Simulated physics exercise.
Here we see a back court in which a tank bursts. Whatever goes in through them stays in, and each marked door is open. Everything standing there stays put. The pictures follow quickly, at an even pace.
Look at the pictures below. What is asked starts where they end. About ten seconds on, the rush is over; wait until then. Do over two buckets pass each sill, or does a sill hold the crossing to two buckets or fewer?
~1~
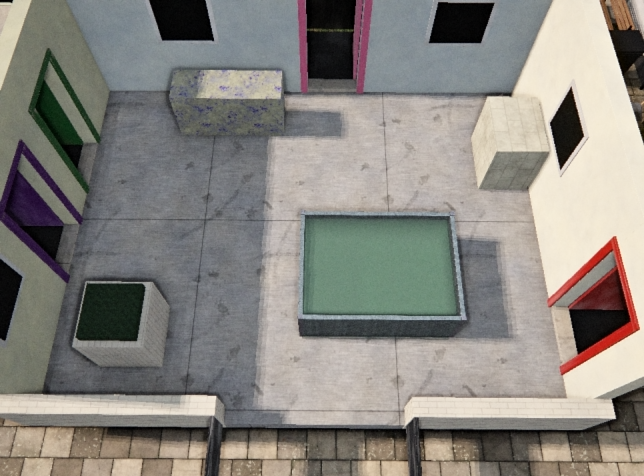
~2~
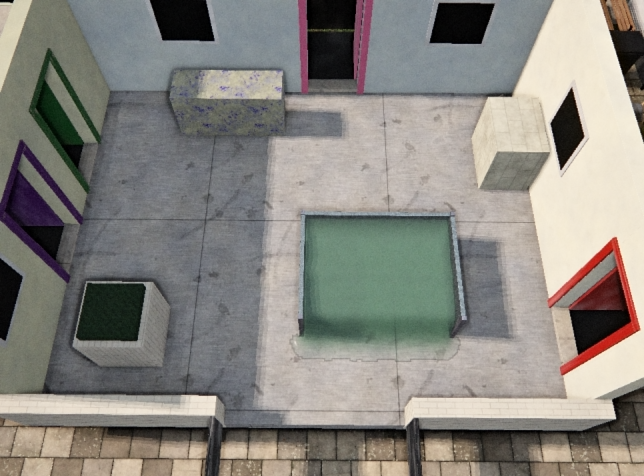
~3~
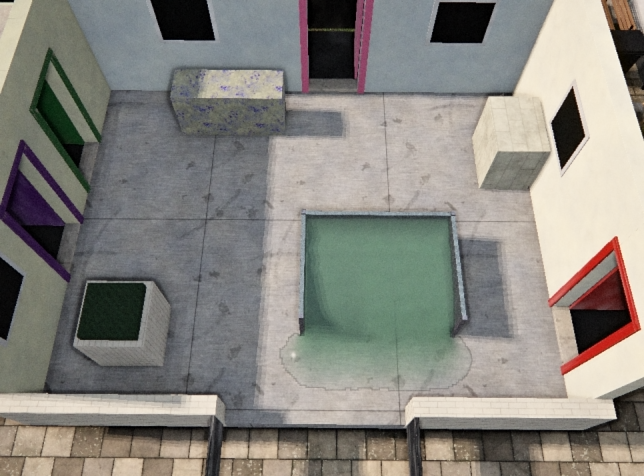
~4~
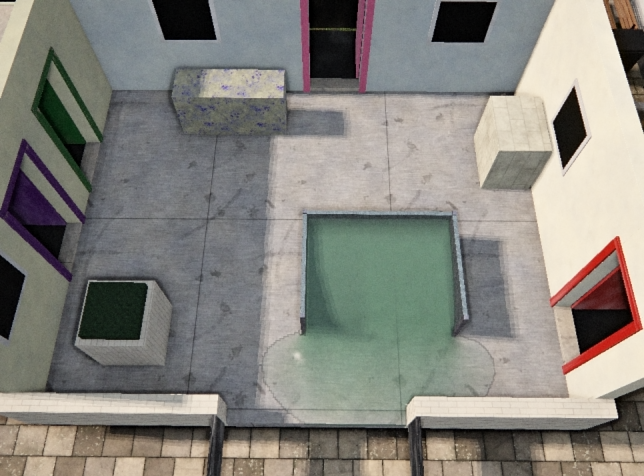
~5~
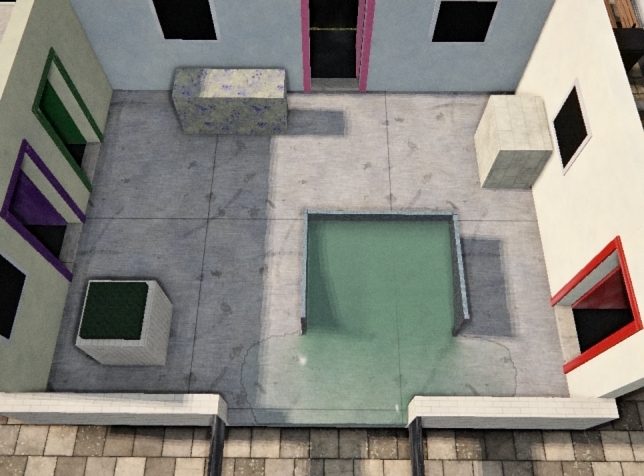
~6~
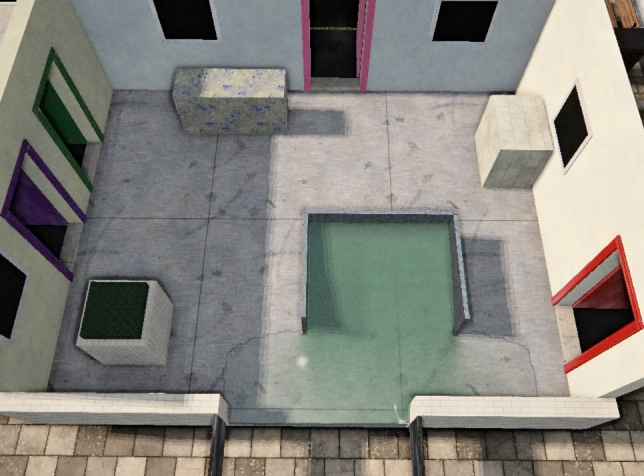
The purple door gets two buckets or less inside; the pink door gets two buckets or less inside; the green door gets two buckets or less inside; the red door gets more than two buckets inside.
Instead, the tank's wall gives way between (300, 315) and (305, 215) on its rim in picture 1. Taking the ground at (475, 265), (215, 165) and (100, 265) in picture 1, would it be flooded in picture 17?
In turn: Untouched, then inundated, then inundated.
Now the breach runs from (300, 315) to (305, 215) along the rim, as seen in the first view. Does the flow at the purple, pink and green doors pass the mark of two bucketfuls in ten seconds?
Outcome - purple door: Past the mark, pink door: Short of the mark, green door: Past the mark.
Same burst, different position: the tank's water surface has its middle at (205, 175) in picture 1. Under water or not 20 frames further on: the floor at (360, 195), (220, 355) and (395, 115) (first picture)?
Points in turn: Not reached; inundated; not reached.
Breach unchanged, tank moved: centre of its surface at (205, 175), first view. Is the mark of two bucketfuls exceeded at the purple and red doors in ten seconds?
Well, the purple door ends up above, and the red door ends up below too.
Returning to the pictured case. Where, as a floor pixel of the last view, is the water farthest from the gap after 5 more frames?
My best guess is about (160, 403).
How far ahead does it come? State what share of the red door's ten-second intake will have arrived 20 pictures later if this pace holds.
My estimate is close to 80 per cent.
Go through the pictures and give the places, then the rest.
Still water in the water tank at (379, 265), in the first frame.
Water pours out at (378, 327) and has run to (296, 339), in the second frame.
The front is at (287, 359), out from the gap at (379, 328), in the third frame.
Water pours out at (380, 328) and has run to (271, 379), in the fourth frame.
The front is at a hidden place, out from the gap at (380, 328), in the fifth frame.
The front is at a hidden place, out from the gap at (381, 328), in the sixth frame.
A moment on, water covers 15 % of the floor; the purple door not reached, the pink door not reached, the green door not reached, the red door wet at the sill, nothing in.
Next, water covers 20 % of the floor; the purple door not reached, the pink door not reached, the green door not reached, the red door over two buckets in.
Then, water covers 30 % of the floor; the purple door not reached, the pink door not reached, the green door not reached, the red door over two buckets in.
Later, water covers 50 % of the floor; the purple door not reached, the pink door wet at the sill, nothing in, the green door not reached, the red door far over two buckets in.
In the end, water covers 60 % of the floor; the purple door wet at the sill, nothing in, the pink door wet at the sill, nothing in, the green door not reached, the red door far over two buckets in.
